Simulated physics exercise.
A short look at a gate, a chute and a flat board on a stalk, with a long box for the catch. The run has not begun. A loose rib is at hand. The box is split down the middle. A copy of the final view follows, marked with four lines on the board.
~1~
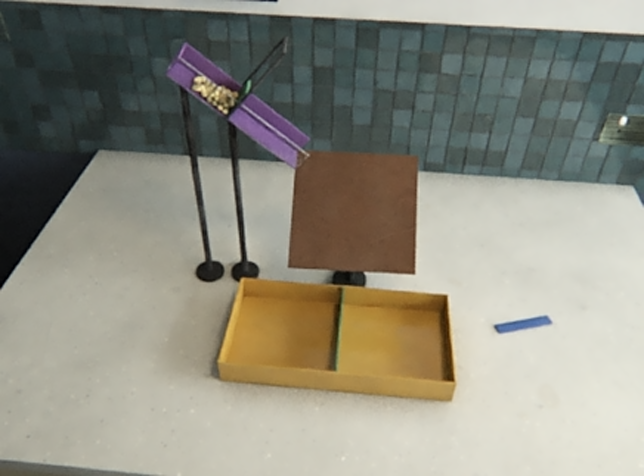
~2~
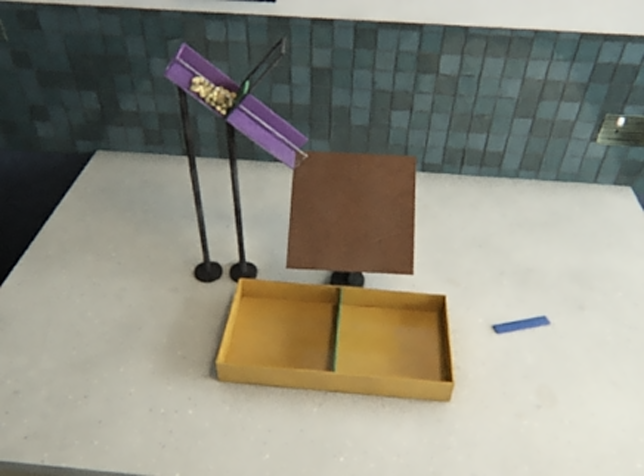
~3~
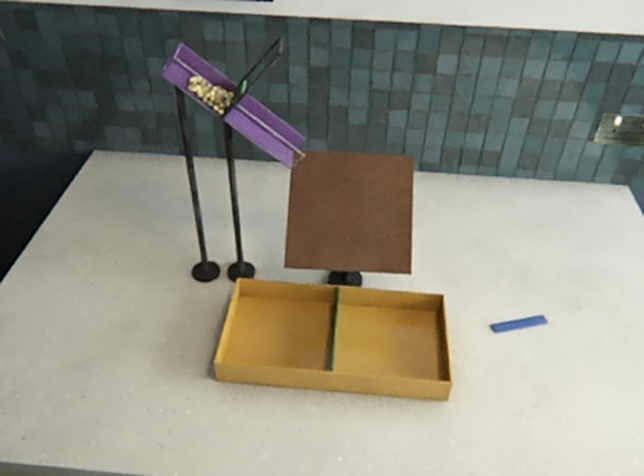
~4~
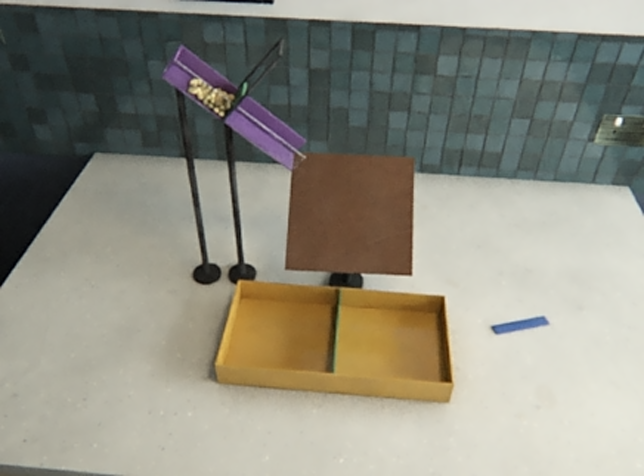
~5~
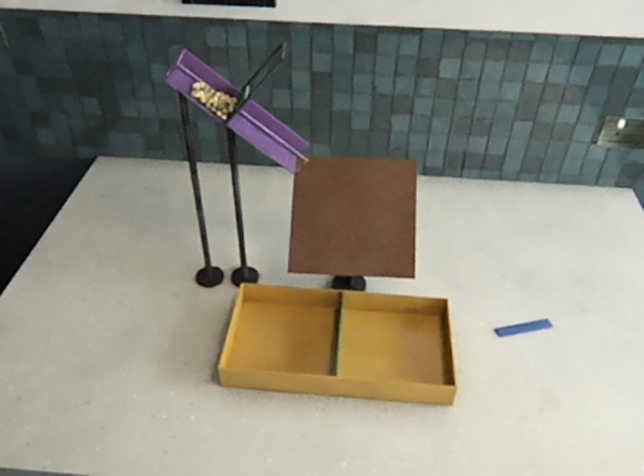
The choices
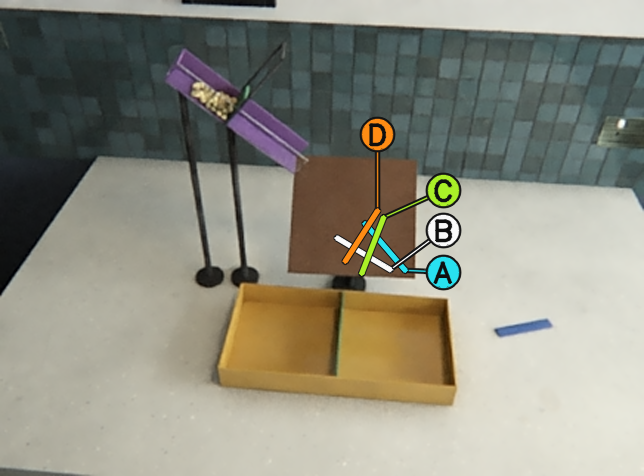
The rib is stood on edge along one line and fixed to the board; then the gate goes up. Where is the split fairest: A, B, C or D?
Line C.
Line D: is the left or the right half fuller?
More lands on the left.
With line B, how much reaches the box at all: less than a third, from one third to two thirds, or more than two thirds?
More than two thirds.
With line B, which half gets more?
Right.
On the marked copy, line A from (365, 223) to (405, 270); line B from (337, 238) to (390, 269); line C from (383, 217) to (361, 273); line D from (377, 210) to (345, 261).
Choosing A, of what is caught, a small part in the left half, most in the right.
Choosing B, of what is caught, a small part in the left half, most in the right.
Choosing C, of what is caught, about half in the left half, about half in the right.
Choosing D, of what is caught, most in the left half, a small part in the right.
